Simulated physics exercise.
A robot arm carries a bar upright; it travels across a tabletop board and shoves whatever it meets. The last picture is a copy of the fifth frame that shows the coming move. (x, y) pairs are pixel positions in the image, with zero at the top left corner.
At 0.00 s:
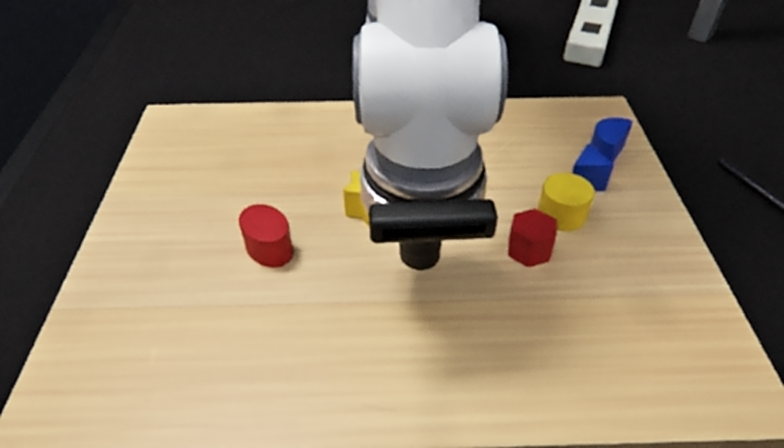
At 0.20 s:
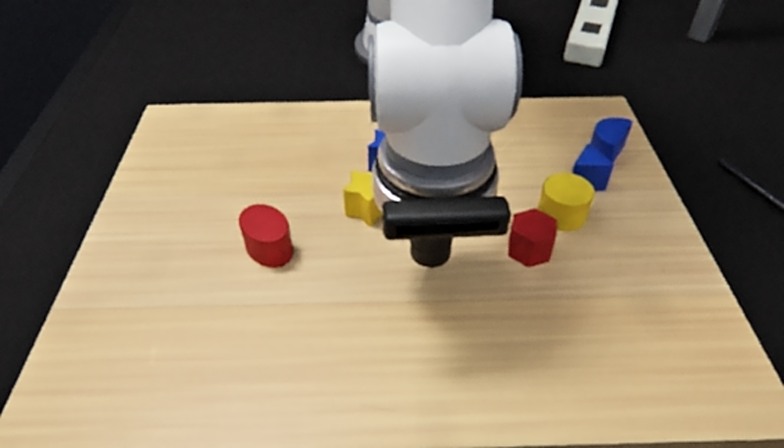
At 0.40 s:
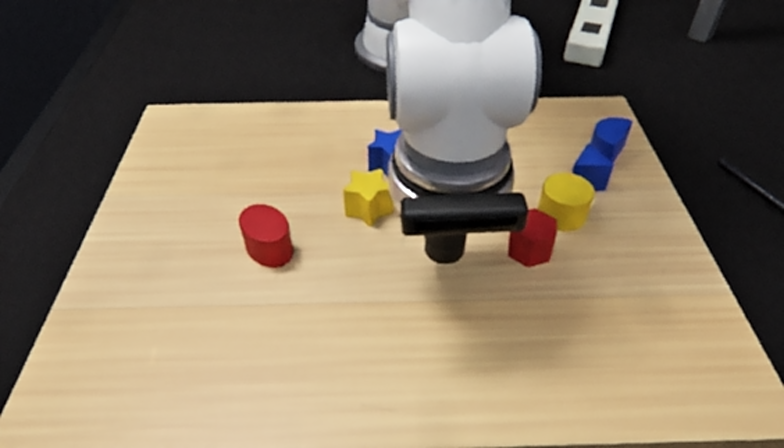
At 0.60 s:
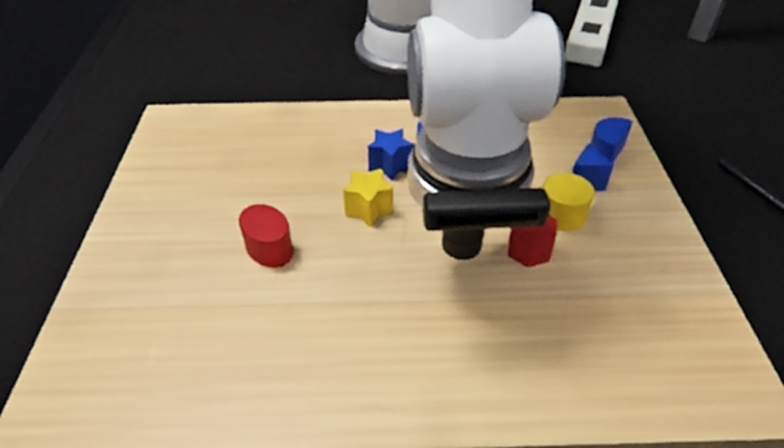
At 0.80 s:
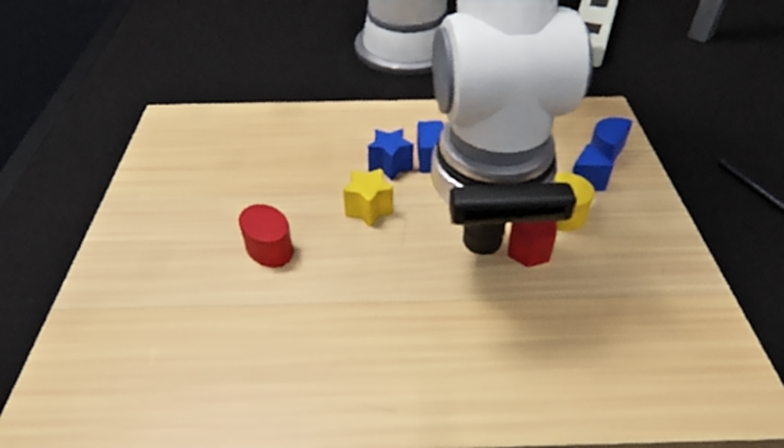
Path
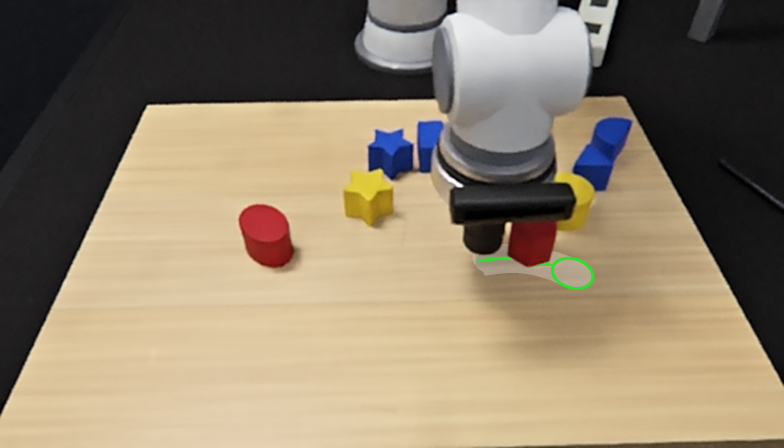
A white robot arm with a black bar at its end moves steadily right across a wooden board, passing in front of a yellow round block near a red six-sided block, while the scattered colored blocks stay still.
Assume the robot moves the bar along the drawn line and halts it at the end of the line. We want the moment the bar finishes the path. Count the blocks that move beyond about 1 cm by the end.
I expect one block to move.
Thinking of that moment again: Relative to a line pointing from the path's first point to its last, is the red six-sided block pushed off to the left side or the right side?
It is displaced to the left.
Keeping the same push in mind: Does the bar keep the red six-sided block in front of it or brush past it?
Most likely the red six-sided block slides off.
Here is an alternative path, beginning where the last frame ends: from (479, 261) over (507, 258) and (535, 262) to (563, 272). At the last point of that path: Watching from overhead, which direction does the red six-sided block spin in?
It swings round anticlockwise.
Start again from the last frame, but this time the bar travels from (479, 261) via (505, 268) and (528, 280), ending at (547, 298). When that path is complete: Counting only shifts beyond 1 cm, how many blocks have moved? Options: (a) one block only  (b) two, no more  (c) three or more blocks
(a)
Drawn move, from (479, 261) via (510, 258) and (541, 262), ending at (573, 273).
What follows on the original path. Halfway along, bar (531, 240); red six-sided block (567, 218), turned 20° anticlockwise.
At the end, bar (579, 254); red six-sided block (589, 219), turned 70° anticlockwise; yellow round block (571, 186).
